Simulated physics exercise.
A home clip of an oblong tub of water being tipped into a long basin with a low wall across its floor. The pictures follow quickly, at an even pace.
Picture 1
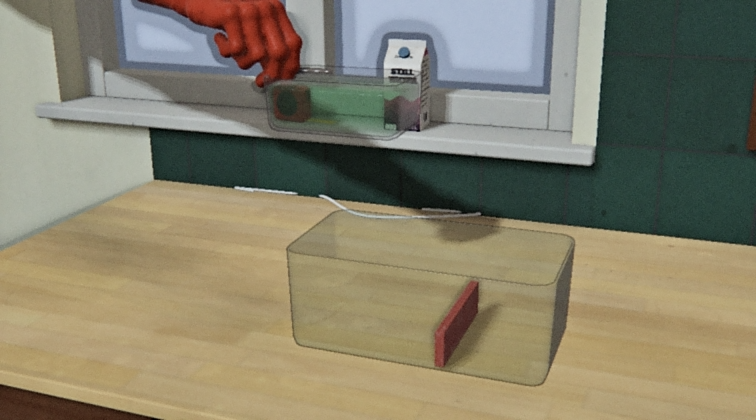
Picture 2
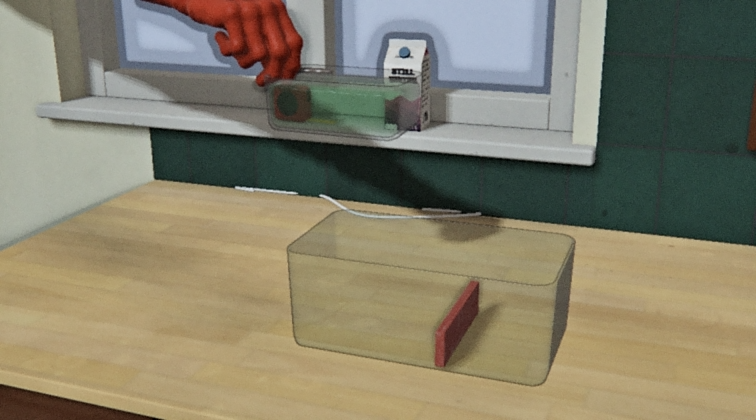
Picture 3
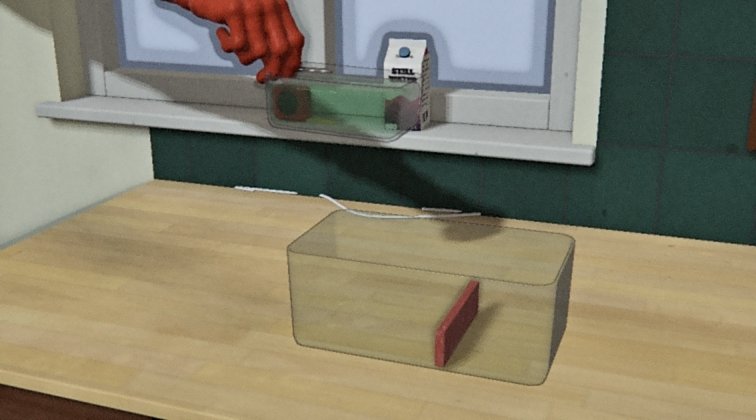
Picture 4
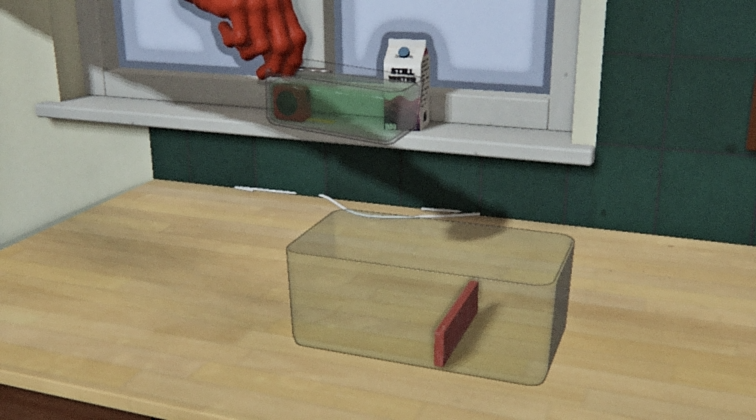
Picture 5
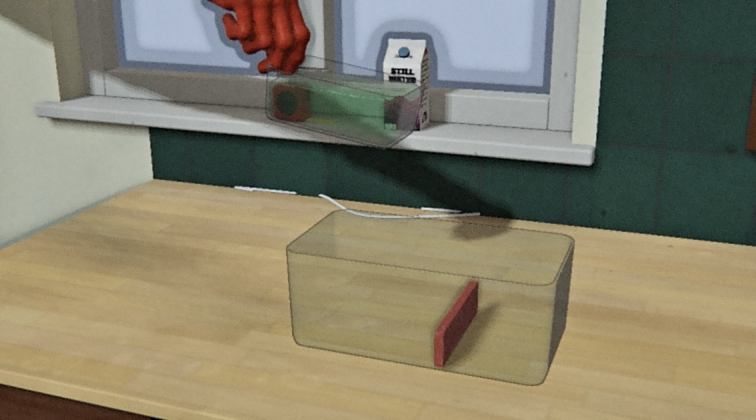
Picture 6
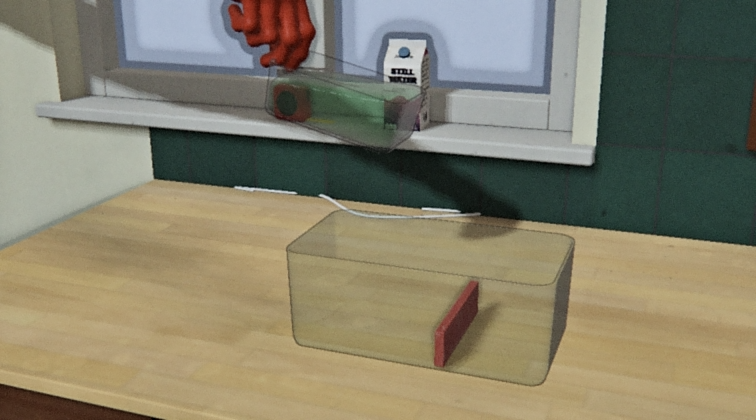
In this clip, a red hand holds a clear tub of greenish water above a long, clear basin with a low red wall inside, then gradually tilts the tub so its right end dips lower than its left.
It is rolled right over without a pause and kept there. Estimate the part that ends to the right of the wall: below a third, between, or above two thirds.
The share right of the wall is between a third and two thirds.
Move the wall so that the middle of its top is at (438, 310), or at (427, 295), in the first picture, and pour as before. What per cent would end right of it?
Roughly 65 per cent, and 75 per cent.
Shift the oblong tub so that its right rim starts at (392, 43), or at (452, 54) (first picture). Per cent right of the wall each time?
Roughly 45 per cent, and 70 per cent.
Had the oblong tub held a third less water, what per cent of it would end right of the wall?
Close to 40 per cent.
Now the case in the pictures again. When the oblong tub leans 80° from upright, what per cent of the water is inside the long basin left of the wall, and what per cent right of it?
Near 5 on the left, 20 on the right.
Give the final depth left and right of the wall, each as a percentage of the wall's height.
Some 20 per cent left and 60 right.
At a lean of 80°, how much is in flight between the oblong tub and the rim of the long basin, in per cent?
Near 55 %.
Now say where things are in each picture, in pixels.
In the first picture, it leans 0°; its right rim is at (411, 81); the water meets the walls at (284, 79) and (411, 87); the long basin's rim runs from (312, 230) to (565, 262); the wall's top is at (458, 306).
In the second picture, it leans 1°; its right rim is at (412, 81); the water meets the walls at (285, 79) and (412, 87).
In the third picture, it leans 2°; its right rim is at (413, 83); the water meets the walls at (285, 77) and (412, 88).
In the fourth picture, it leans 5°; its right rim is at (413, 87); the water meets the walls at (285, 76) and (413, 90).
In the fifth picture, it leans 9°; its right rim is at (414, 92); the water meets the walls at (286, 75) and (414, 91).
In the sixth picture, it leans 14°; its right rim is at (415, 99); the water meets the walls at (287, 74) and (416, 93).
A moment on, the oblong tub is tipped on its side and 22 per cent is still to pour, 3 is left of the wall and 20 right of it.
Next, the oblong tub is tipped right over and 2 per cent is still to pour, 31 is left of the wall and 60 right of it.
Then the oblong tub is tipped right over and 0 per cent is still to pour, 39 is left of the wall and 56 right of it.
Later the oblong tub is tipped right over and 0 per cent is still to pour, 40 is left of the wall and 56 right of it.
In the end 40 per cent lies left of the wall, 56 right of it and 4 outside.
